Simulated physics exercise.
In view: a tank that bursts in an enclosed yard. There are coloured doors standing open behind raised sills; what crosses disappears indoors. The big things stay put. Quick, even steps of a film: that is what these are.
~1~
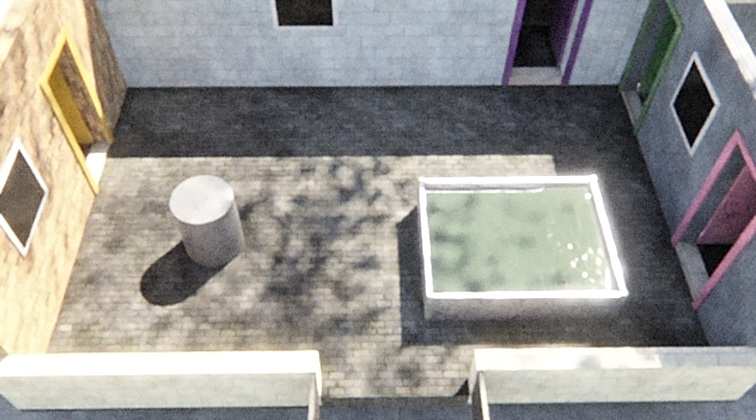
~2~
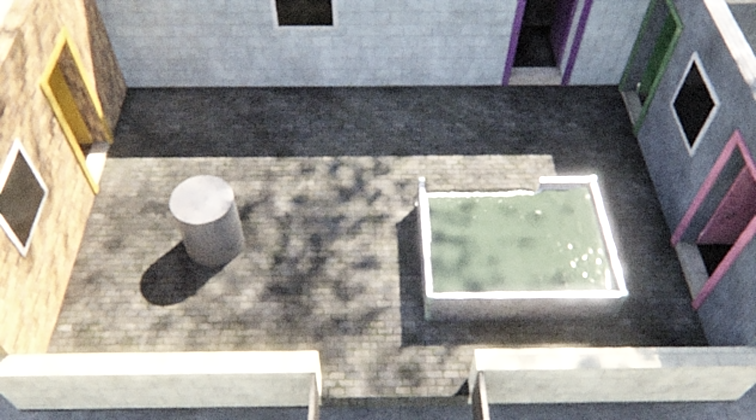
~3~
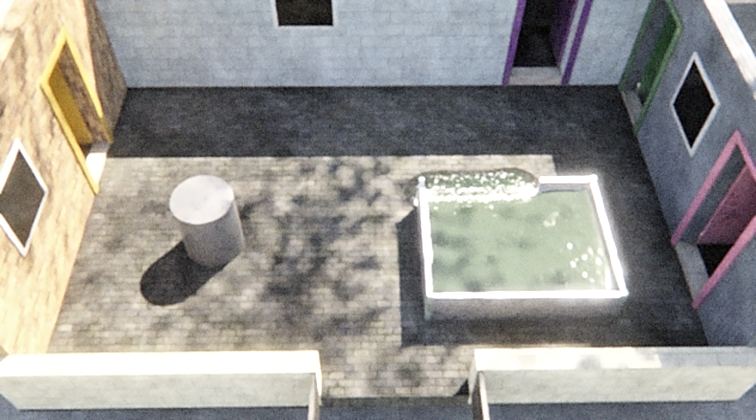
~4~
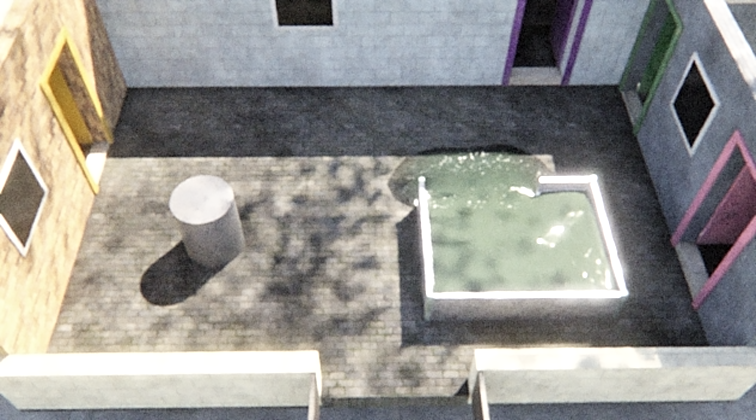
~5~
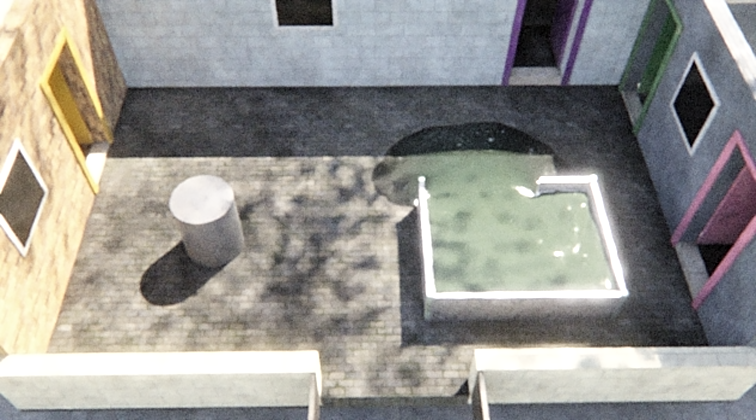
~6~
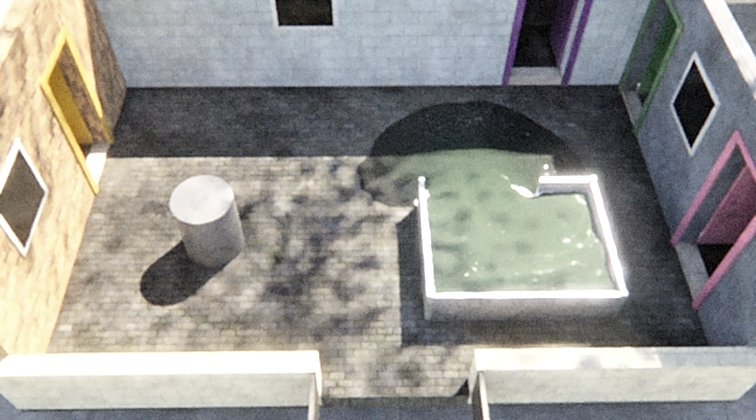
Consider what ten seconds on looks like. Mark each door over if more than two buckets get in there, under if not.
Green door - over; purple door - under; pink door - under; yellow door - over.
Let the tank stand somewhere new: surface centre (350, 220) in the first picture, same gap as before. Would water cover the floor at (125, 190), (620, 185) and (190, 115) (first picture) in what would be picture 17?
Log: No flood; no flood; flood.
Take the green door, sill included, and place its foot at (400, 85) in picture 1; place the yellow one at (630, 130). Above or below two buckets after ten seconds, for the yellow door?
In that case the yellow one gets flooded.
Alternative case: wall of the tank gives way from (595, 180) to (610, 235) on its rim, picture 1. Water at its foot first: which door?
Answer - the door marked pink.
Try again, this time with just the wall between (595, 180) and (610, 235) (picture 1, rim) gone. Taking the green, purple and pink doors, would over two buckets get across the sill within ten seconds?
Briefly, the green one crosses the line, the purple one remains below the line, and the pink one crosses the line.
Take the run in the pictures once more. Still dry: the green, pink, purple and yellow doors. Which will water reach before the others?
If you ask me, it's the door marked purple.
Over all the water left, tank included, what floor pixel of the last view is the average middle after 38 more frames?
Around pixel (394, 169) of the last picture.
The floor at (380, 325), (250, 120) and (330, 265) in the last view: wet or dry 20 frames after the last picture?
Result, in the order given: Not wetted / wetted / not wetted.
A moment on, water covers 20 % of the floor; the green door not reached, the purple door wet at the sill, nothing in, the pink door not reached, the yellow door not reached.
Next, water covers 25 % of the floor; the green door wet at the sill, nothing in, the purple door wet at the sill, nothing in, the pink door not reached, the yellow door not reached.
Then, water covers 40 % of the floor; the green door over two buckets in, the purple door under two buckets in, the pink door not reached, the yellow door not reached.
Later, water covers 70 % of the floor; the green door far over two buckets in, the purple door under two buckets in, the pink door wet at the sill, nothing in, the yellow door over two buckets in.
In the end, water covers 90 % of the floor; the green door far over two buckets in, the purple door under two buckets in, the pink door wet at the sill, nothing in, the yellow door over two buckets in.
